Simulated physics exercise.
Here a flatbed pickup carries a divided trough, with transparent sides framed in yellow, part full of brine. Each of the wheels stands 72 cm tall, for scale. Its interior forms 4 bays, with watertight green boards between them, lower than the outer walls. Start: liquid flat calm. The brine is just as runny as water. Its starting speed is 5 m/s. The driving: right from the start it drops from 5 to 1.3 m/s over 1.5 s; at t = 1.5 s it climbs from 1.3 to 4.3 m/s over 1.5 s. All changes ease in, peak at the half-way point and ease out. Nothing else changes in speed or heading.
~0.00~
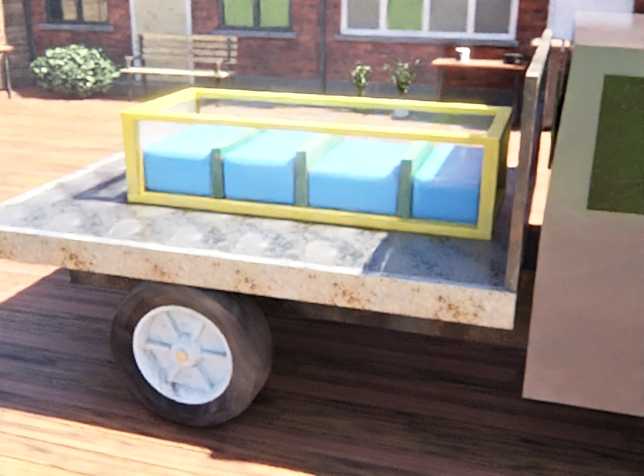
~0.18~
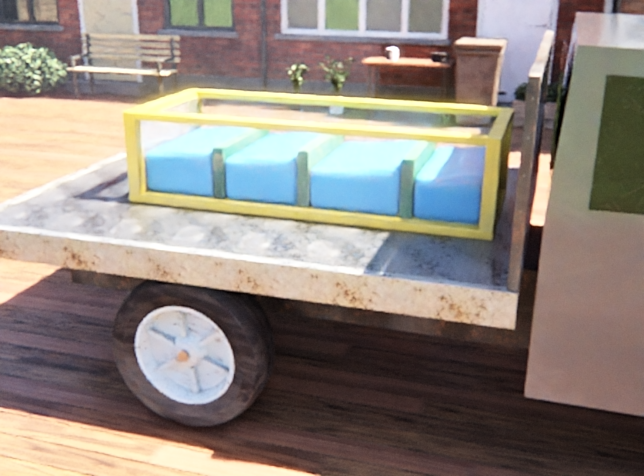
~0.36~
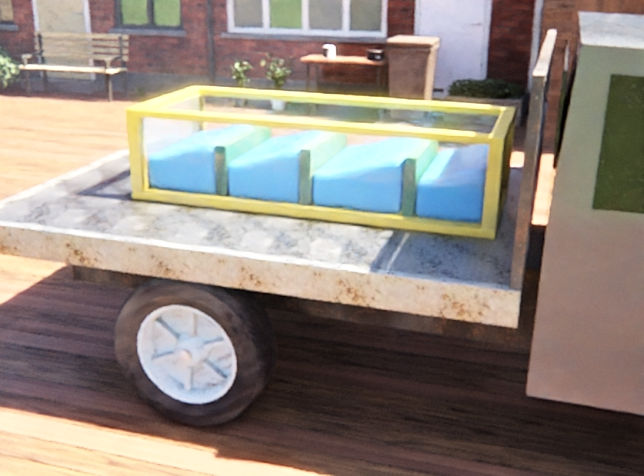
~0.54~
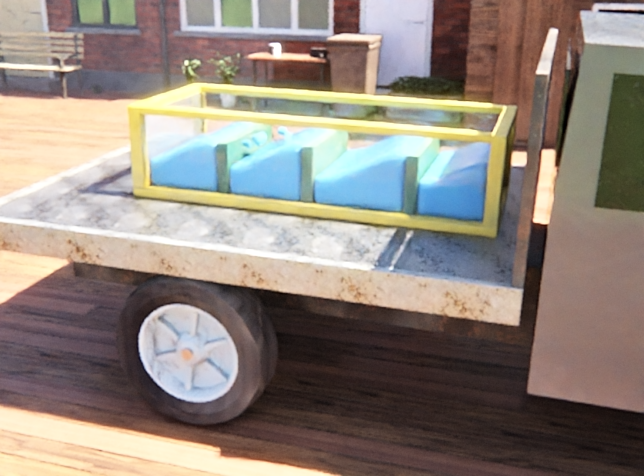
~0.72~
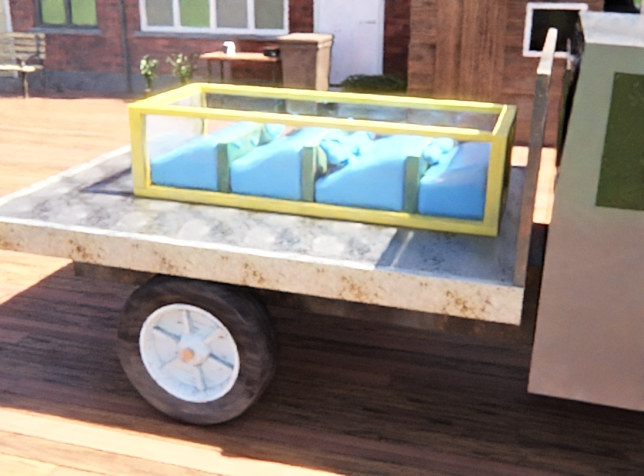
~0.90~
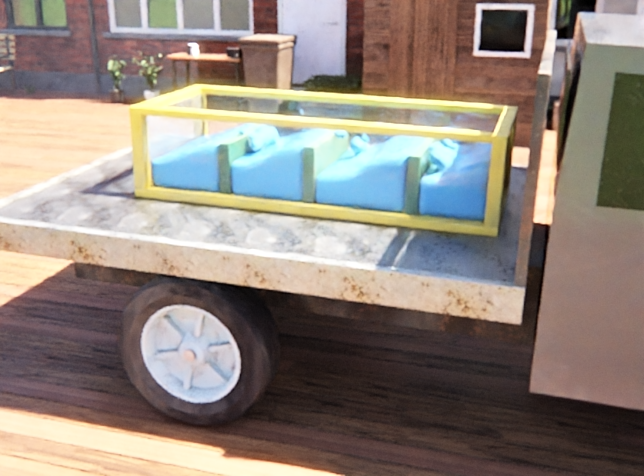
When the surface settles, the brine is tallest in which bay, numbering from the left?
I would say the fourth one.
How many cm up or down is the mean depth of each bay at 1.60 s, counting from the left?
In cm: 2 down, 1 up, 0, 2 up.
By 1.60 s left to right it is 19, 22, 21, 23 cm deep.
By 2.50 s left to right it is 20, 21, 21, 23 cm deep.
By 3.50 s left to right it is 20, 21, 21, 23 cm deep.
By 5.99 s left to right it is 20, 21, 21, 23 cm deep.
